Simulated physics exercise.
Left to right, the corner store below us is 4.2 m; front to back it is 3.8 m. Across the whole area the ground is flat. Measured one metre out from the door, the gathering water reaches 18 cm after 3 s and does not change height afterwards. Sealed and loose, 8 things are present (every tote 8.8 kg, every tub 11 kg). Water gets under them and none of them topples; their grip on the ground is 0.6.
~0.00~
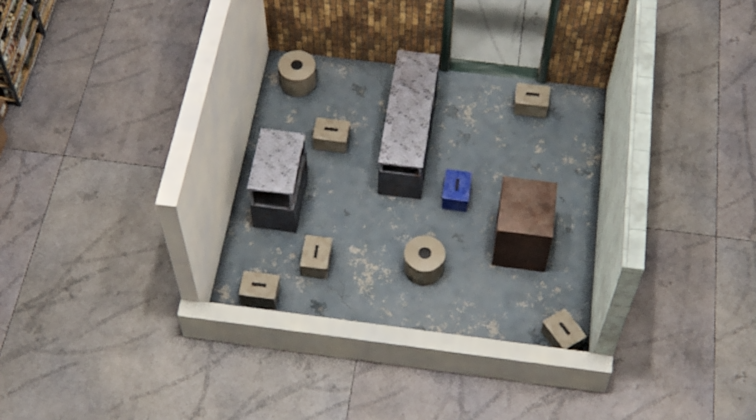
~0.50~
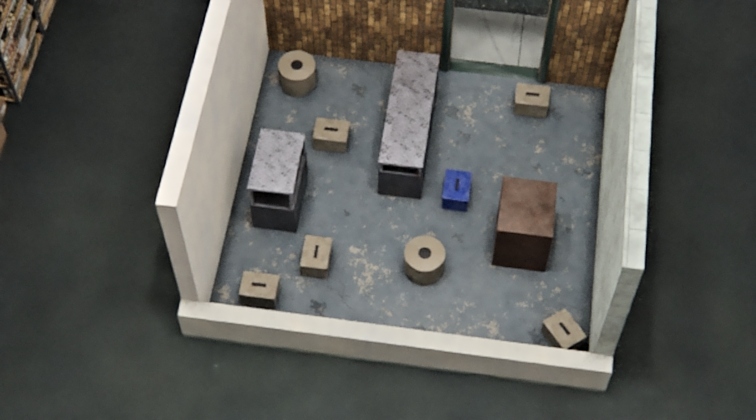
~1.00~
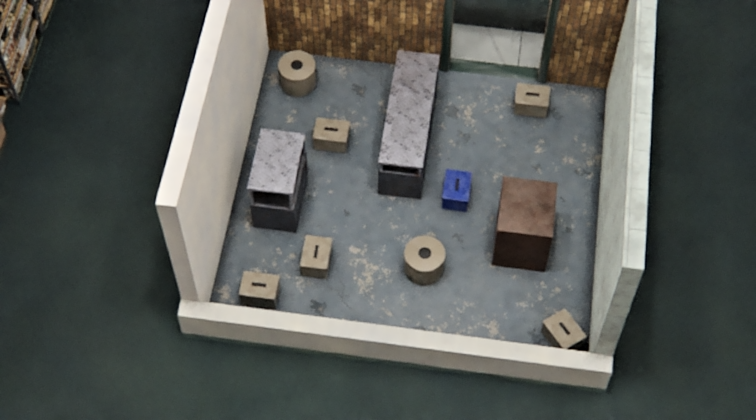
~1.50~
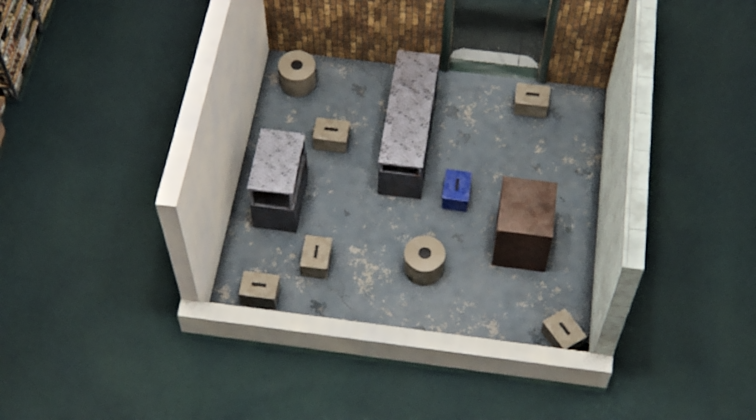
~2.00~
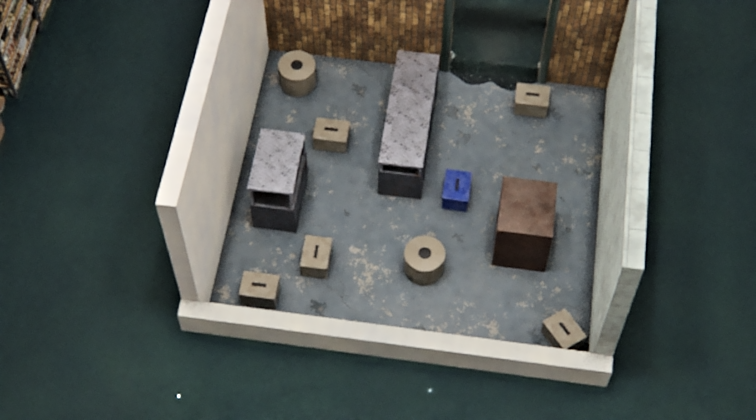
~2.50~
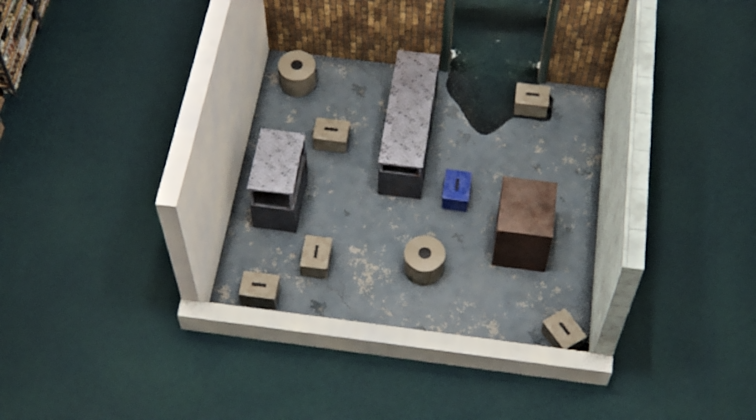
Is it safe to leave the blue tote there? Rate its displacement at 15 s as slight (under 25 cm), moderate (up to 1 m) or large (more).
Large.
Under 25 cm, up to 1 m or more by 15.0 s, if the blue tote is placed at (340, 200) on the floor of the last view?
Short answer, it goes a modest way.
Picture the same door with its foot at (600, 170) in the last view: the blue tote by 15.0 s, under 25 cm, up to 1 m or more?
You'd see the blue tote wander off a long way.
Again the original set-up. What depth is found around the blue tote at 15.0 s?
I'd say around 16 cm.
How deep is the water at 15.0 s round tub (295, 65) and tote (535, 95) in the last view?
Roughly 7 and 8 cm.
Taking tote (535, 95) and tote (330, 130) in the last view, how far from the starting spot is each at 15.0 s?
They sit 60 cm and 10 cm away, in the order given.
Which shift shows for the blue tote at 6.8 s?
It has shifted about 200 cm.
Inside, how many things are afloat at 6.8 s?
The number is 1.
After 3.5 s the blue tote is near (457, 185), 0.0 m from its start, aground; 0 afloat.
After 6.8 s the blue tote is near (441, 322), 1.8 m from its start, aground; 1 afloat.
After 11.0 s the blue tote is near (301, 286), 2.2 m from its start, afloat; 5 afloat.
After 15.0 s the blue tote is near (235, 268), 2.7 m from its start, afloat; 8 afloat.
